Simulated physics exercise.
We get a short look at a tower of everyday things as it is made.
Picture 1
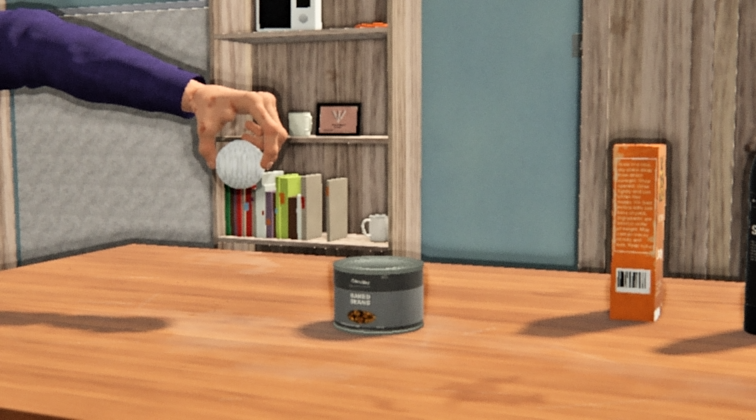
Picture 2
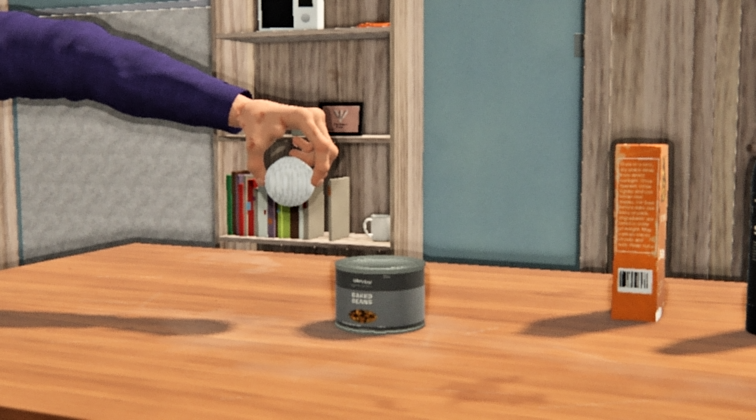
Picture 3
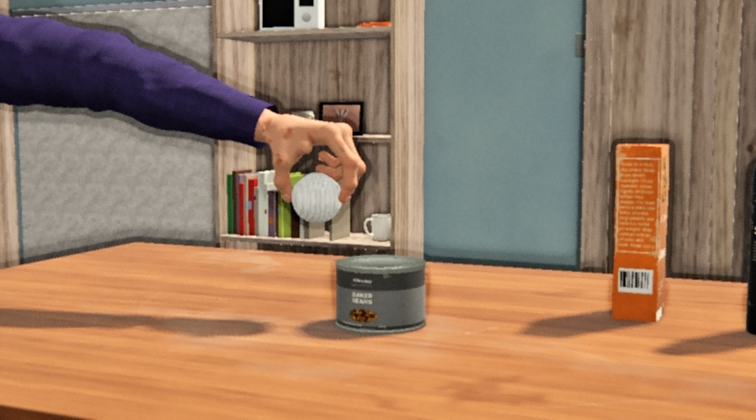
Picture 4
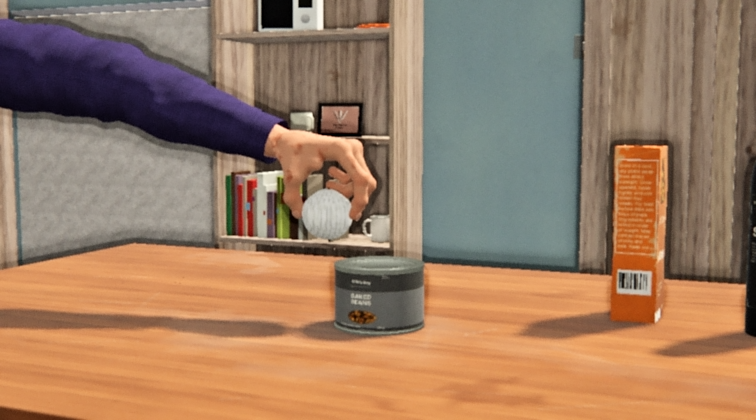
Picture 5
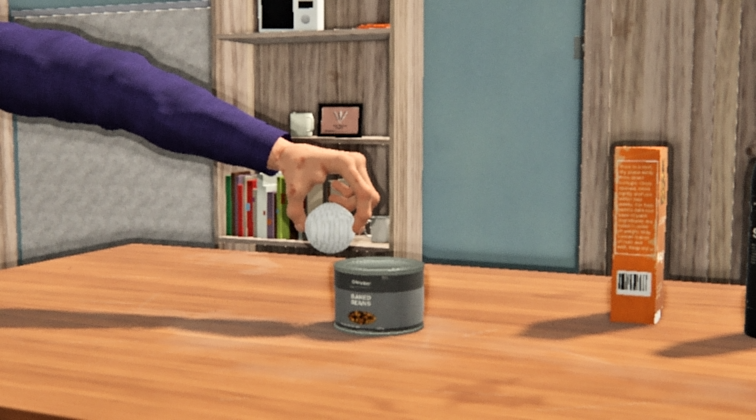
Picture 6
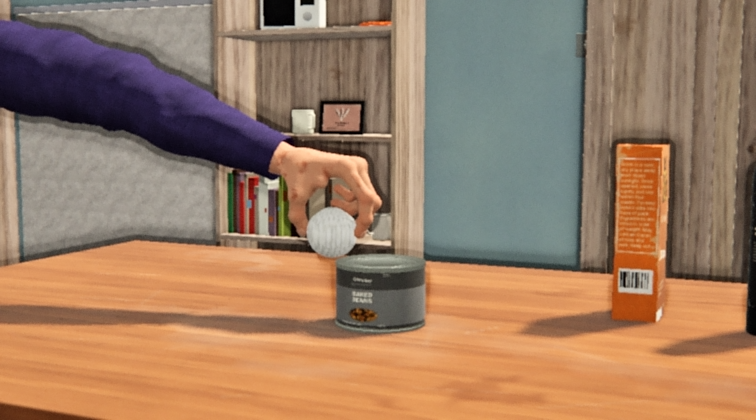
A hand in a purple sleeve holds a round white object over a wooden table, seen from just above table height in a room with shelves behind. A grey tub sits near the middle, an orange carton stands to the right, and a dark item shows at the right edge. The hand carries the white object rightward and down, then lowers it slightly to the lid's left edge, fingers still around it, while the camera stays still.
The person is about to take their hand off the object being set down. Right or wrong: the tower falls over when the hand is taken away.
Right.
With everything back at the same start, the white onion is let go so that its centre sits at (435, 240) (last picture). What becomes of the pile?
It collapses.
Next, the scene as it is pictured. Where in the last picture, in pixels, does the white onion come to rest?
Around (299, 291).
Then, 0.30 s past the last view, white onion displaced a little near (316, 253).
Then, 0.40 s past the last view, white onion now fallen.
Then, 2.00 s past the last view, nothing new.
Finally, fallen, white onion; the other 3 still in place. Final places as the last picture's camera would see them, white onion near (299, 291). The pile comes apart.
